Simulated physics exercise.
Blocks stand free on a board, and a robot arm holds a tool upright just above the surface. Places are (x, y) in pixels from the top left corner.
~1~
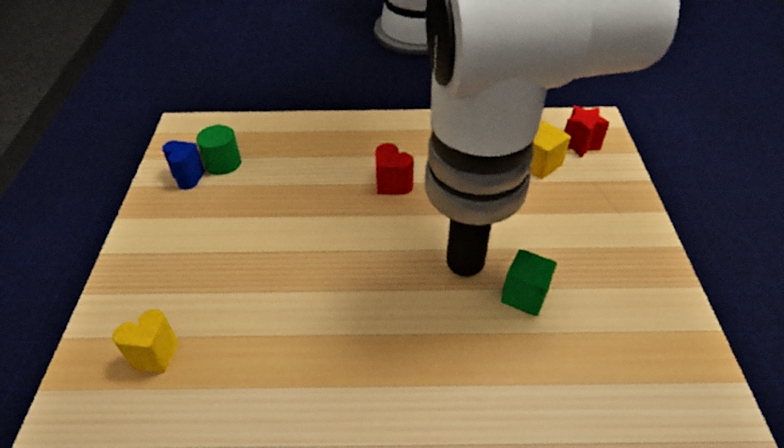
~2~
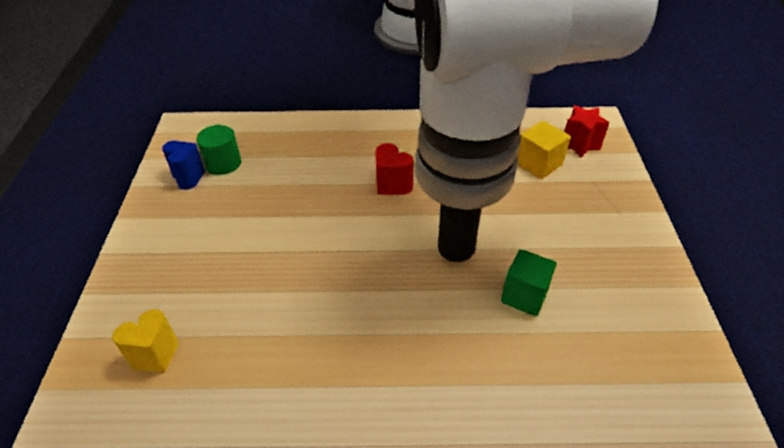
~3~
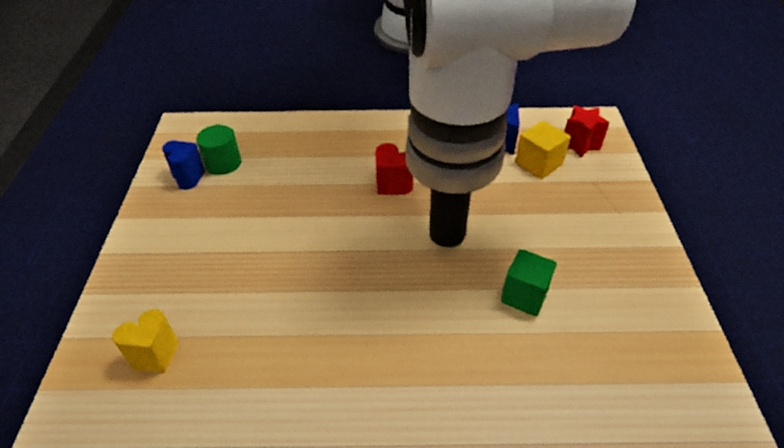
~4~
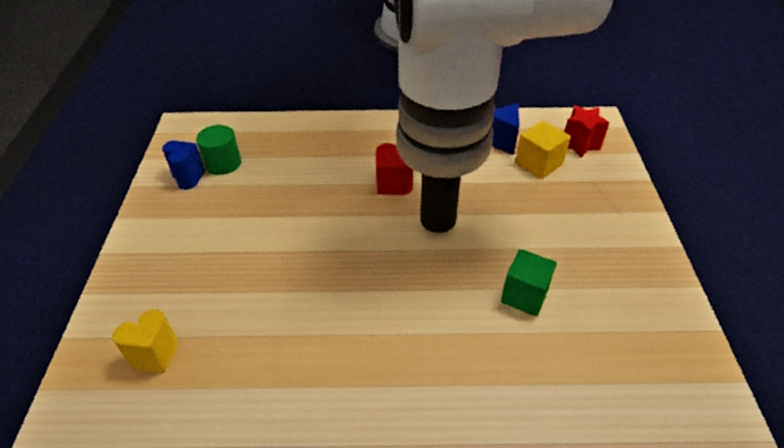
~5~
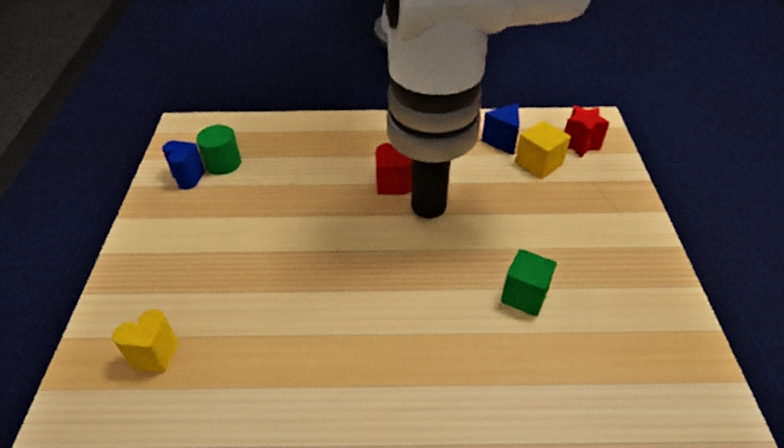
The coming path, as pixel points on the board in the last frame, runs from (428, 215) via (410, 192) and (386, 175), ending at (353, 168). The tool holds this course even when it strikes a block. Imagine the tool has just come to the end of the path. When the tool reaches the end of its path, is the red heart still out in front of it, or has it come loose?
Still being pushed.
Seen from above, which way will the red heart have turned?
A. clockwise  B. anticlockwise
The one that fits is B, anticlockwise.
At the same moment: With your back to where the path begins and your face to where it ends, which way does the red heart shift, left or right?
Answer: Leftward.
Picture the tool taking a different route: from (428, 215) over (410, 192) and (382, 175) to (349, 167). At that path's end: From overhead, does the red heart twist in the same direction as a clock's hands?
No, it doesn't check out.
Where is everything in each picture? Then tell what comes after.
In the first picture, tool tip at (465, 263); block tops, red heart at (392, 156).
In the second picture, tool at (456, 249); blocks unchanged.
In the third picture, tool at (447, 235); blocks unchanged.
In the fourth picture, tool at (438, 221); blocks unchanged.
In the fifth picture, tool at (429, 207); red heart at (392, 156).
What follows on the original path. One third of the way, tool at (410, 184); red heart at (380, 148), turned 15° anticlockwise.
Two thirds of the way, tool at (386, 167); red heart at (355, 137), turned 45° anticlockwise.
At the end, tool at (352, 160); red heart at (324, 130), turned 50° anticlockwise.
